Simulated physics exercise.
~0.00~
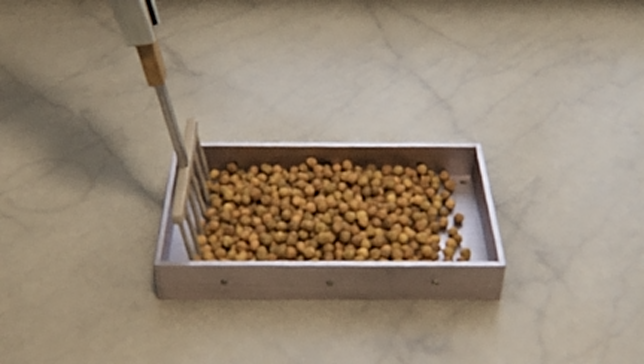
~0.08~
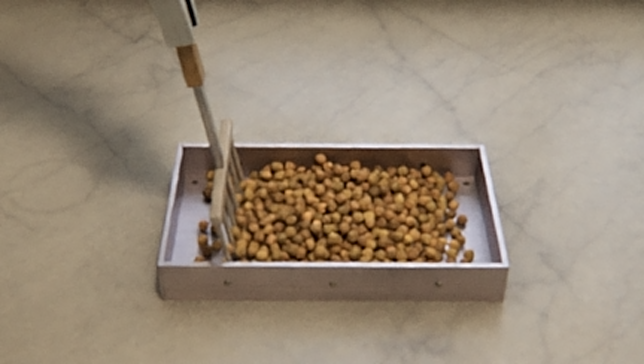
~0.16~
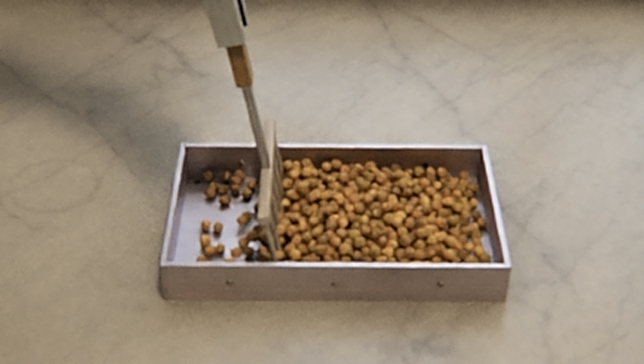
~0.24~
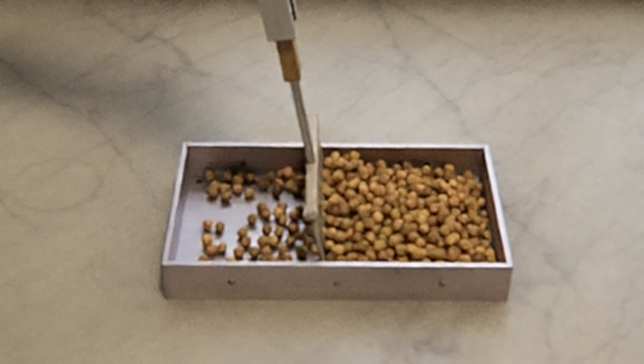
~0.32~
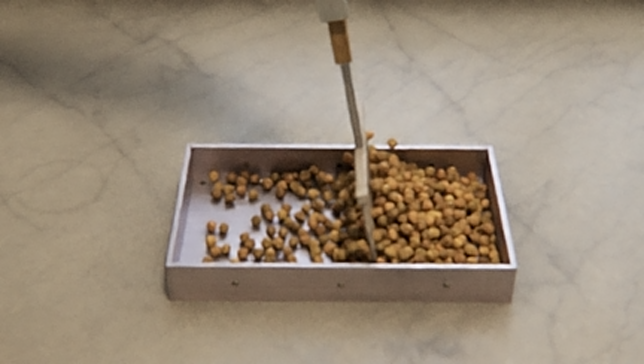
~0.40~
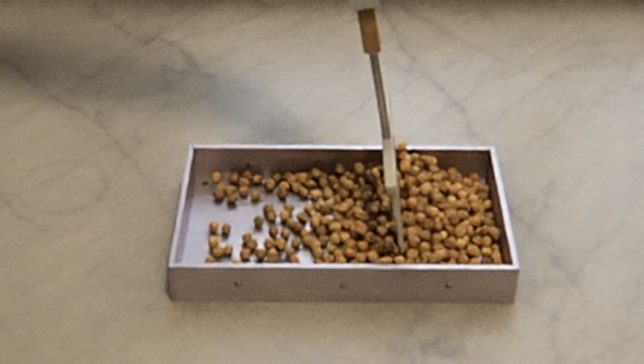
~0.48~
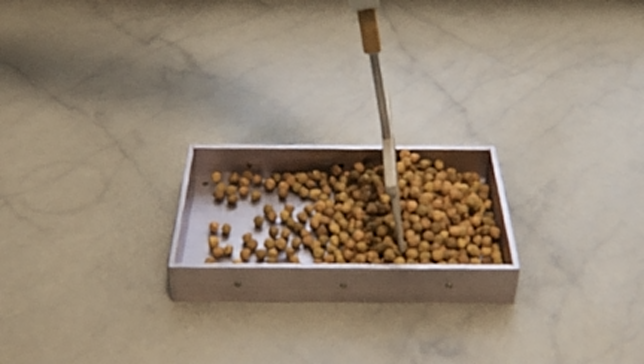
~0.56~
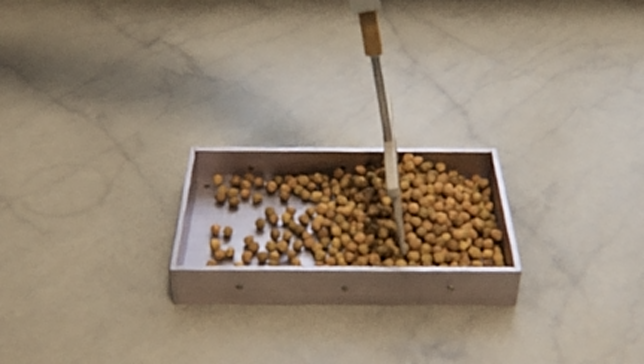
A robot arm drags a rake rightward through chickpeas in a trough, then stops among them.
